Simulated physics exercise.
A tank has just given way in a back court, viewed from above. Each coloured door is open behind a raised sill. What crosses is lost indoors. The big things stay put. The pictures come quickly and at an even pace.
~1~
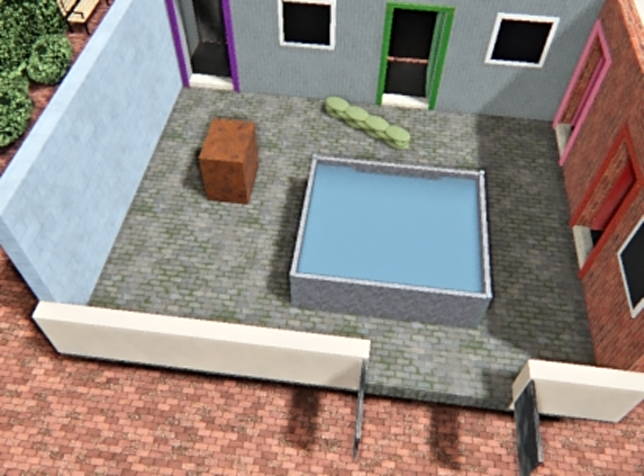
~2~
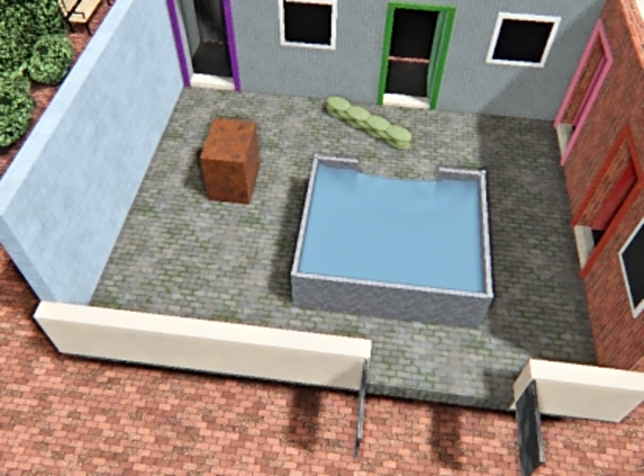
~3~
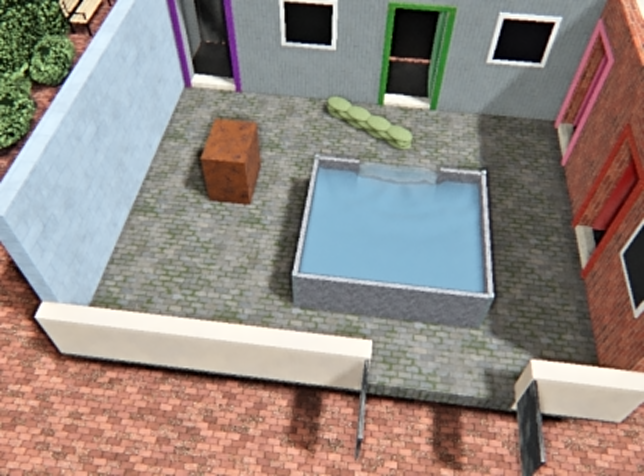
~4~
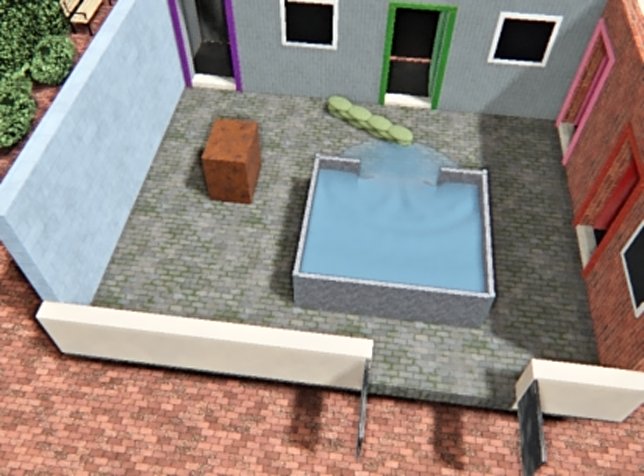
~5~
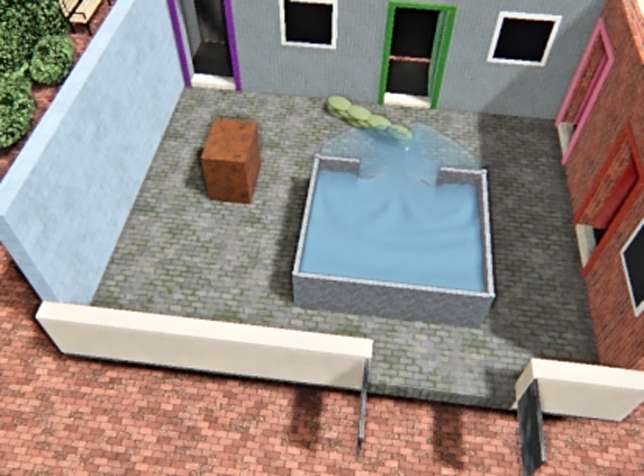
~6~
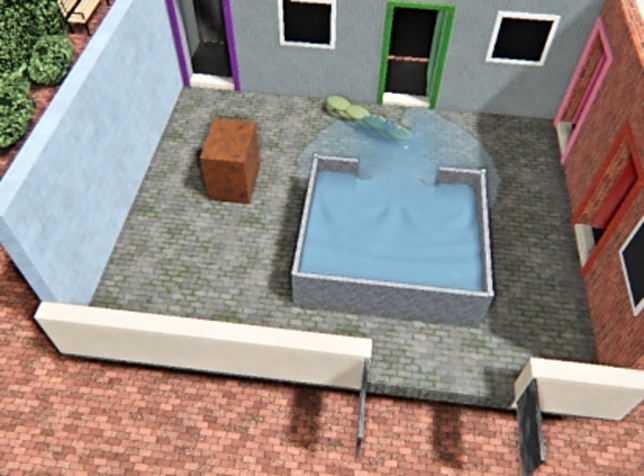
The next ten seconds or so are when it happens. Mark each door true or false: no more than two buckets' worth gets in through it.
Green door: False, purple door: False, pink door: False, red door: True.
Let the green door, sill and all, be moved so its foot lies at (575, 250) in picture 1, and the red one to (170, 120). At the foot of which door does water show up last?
Last comes the door marked green.
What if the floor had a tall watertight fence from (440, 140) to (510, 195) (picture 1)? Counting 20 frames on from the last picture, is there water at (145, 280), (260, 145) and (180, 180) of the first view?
Point by point: First not reached, second submerged, third submerged.
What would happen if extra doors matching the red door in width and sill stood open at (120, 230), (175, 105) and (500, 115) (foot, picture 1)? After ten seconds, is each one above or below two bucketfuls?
Stays below the line; crosses the line; crosses the line.
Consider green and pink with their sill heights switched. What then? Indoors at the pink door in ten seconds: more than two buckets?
The pink door surpasses the threshold, I think.
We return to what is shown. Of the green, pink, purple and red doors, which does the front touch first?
The green-painted one comes first.
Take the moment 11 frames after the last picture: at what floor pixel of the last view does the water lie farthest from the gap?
Best guess: Near (184, 86).
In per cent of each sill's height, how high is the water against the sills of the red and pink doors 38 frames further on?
Near 60 and 150 per cent, in that order.
A moment on, water covers 25 % of the floor; the green door under two buckets in, the purple door not reached, the pink door not reached, the red door not reached.
Next, water covers 40 % of the floor; the green door over two buckets in, the purple door wet at the sill, nothing in, the pink door over two buckets in, the red door not reached.
Then, water covers 55 % of the floor; the green door far over two buckets in, the purple door over two buckets in, the pink door far over two buckets in, the red door wet at the sill, nothing in.
Later, water covers 85 % of the floor; the green door far over two buckets in, the purple door over two buckets in, the pink door far over two buckets in, the red door wet at the sill, nothing in.
In the end, water covers 95 % of the floor; the green door far over two buckets in, the purple door over two buckets in, the pink door far over two buckets in, the red door wet at the sill, nothing in.
